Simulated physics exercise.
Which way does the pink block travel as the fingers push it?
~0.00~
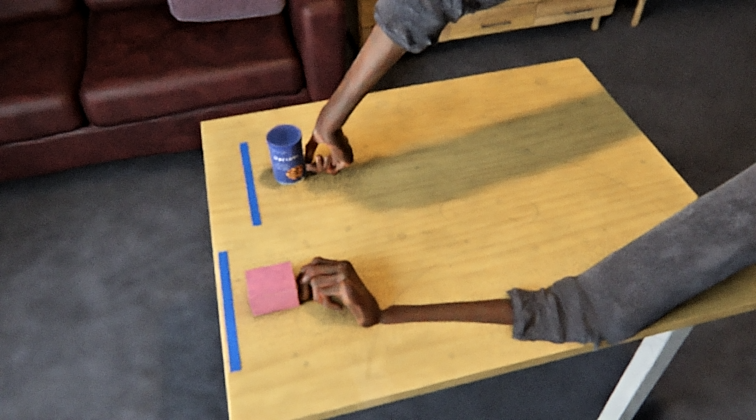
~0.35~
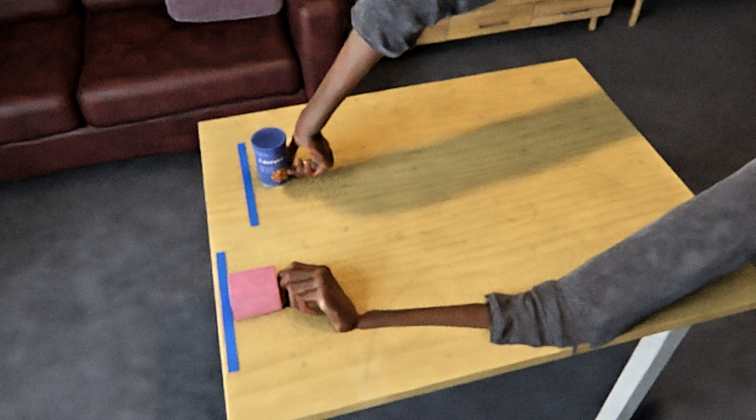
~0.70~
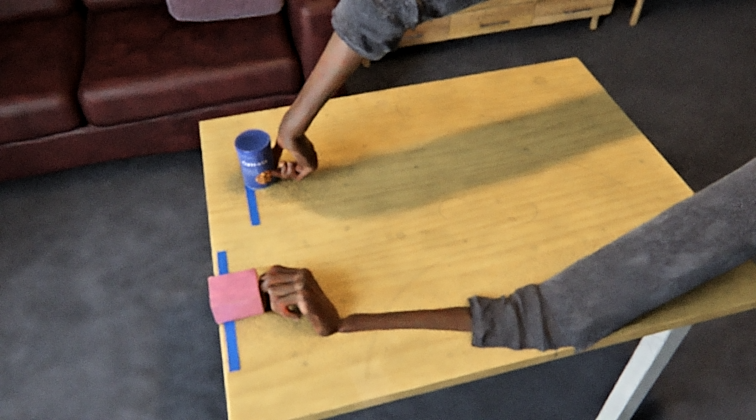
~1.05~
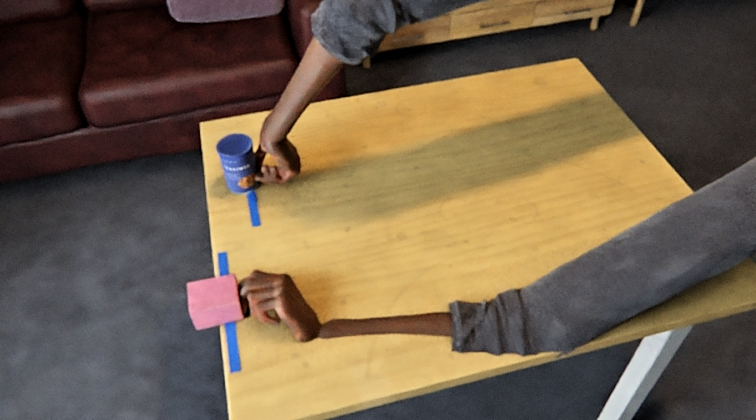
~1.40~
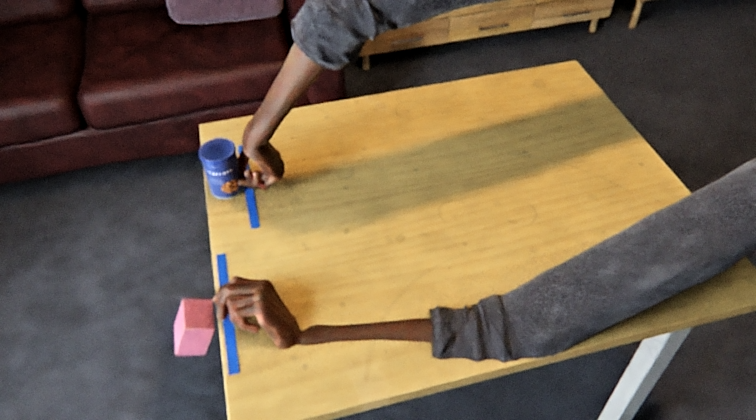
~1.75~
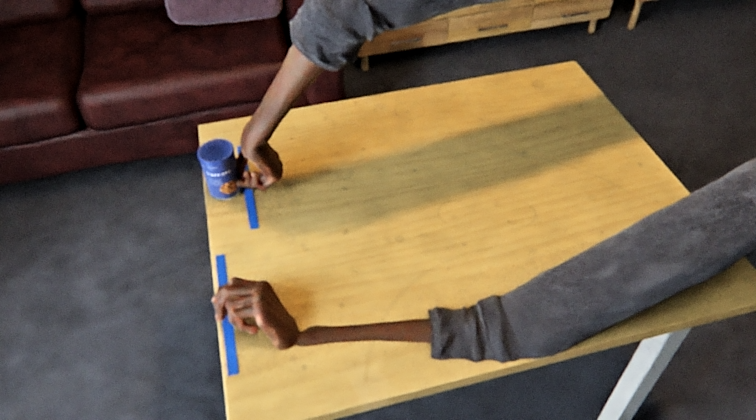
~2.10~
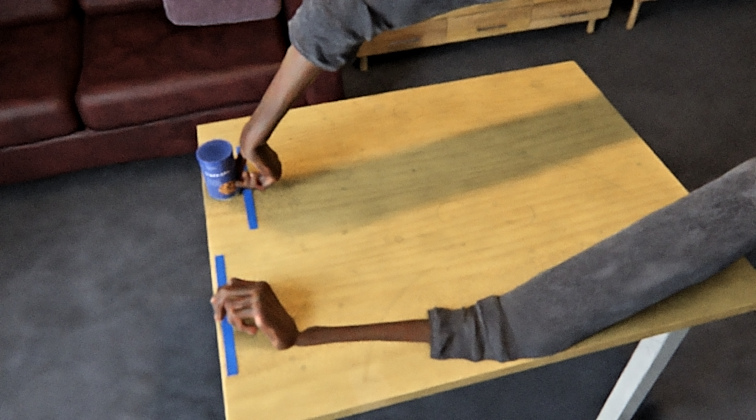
The pink block moves to the left, towards the table's edge.
